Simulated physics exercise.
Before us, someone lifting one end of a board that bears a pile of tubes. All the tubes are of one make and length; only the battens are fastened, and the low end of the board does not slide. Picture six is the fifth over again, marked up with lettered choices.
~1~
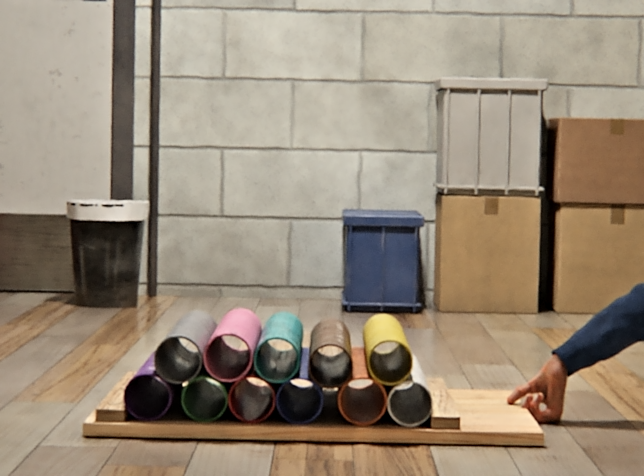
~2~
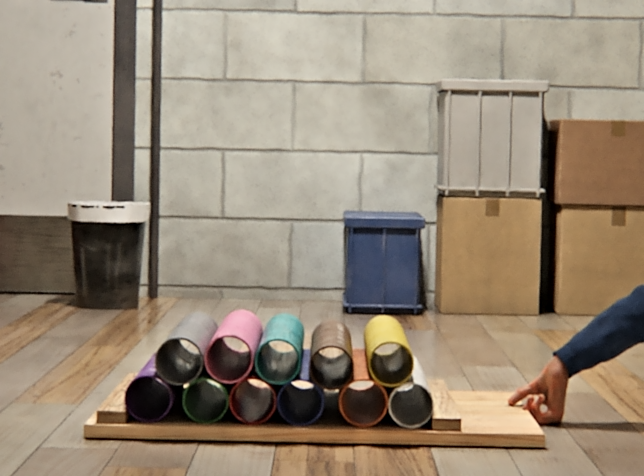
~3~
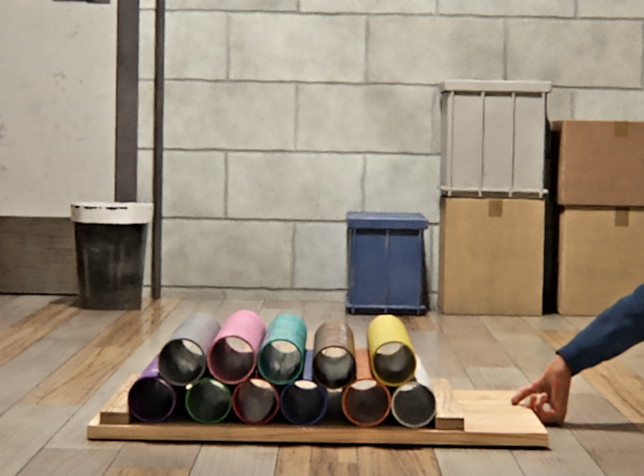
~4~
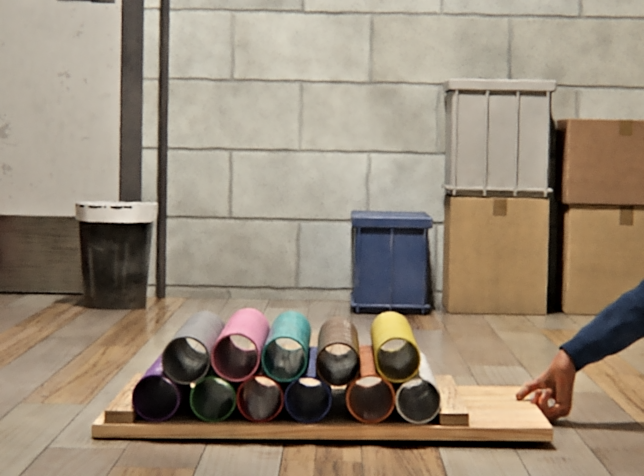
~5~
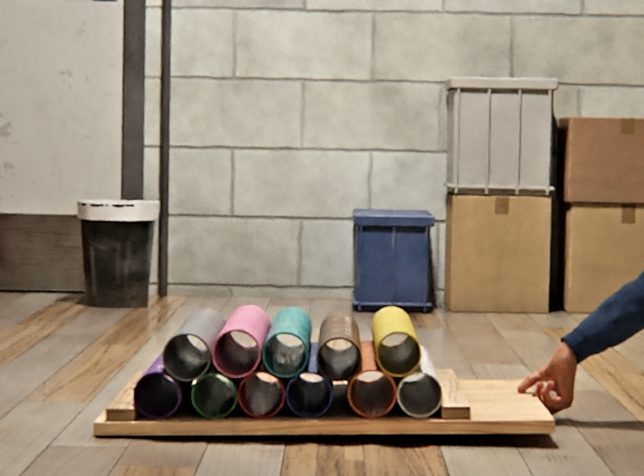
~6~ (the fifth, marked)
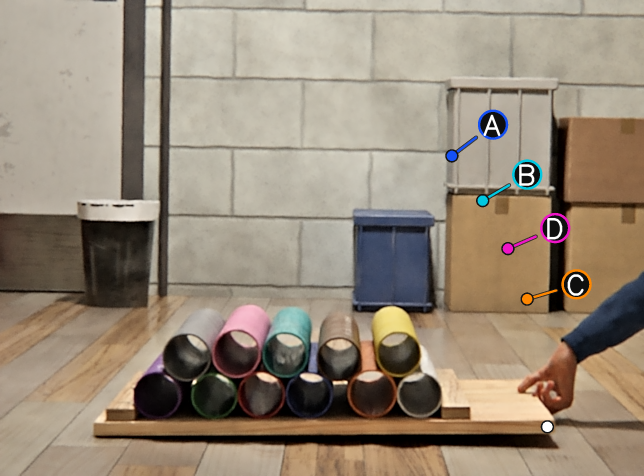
A hand in a dark blue sleeve reaches in from the right to a wooden board on a plank floor, seen from low in front, with a pale block wall behind. Colourful tubes lie in two rows on the board, pink, turquoise and yellow above purple, green and orange, before a blue bin and brown boxes. The fingers raise the board's right end very slightly, the tubes keep their places, and the camera drifts slightly left.
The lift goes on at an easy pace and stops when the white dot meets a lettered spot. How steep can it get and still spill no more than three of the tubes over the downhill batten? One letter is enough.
Up to D.
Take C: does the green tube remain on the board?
Yes, with C.
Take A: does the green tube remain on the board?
No, with A.
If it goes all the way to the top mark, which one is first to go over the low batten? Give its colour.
It is the grey one.
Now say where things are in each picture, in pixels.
In the first picture, turquoise tube (277, 360); grey tube (178, 360); pink tube (228, 357).
In the second picture, pink tube (229, 359); yellow tube (391, 364).
In the third picture, board (319, 407); orange tube (367, 402); white tube (414, 404); brown tube (334, 368).
In the fourth picture, board (324, 404); purple tube (156, 398); green tube (213, 399).
In the fifth picture, board (325, 399); purple tube (157, 395); green tube (215, 396).
On the marked copy, A at (452, 156); B at (483, 201); C at (527, 299); D at (508, 248); the white dot at (547, 427).
With D. Early on, board at 16°.
Further on, board at 25°.
At the end, board at 25°, none over the low batten.
As for the rest, A eleven over the low batten; B four over the low batten (brown, turquoise, grey, pink); C none over the low batten.
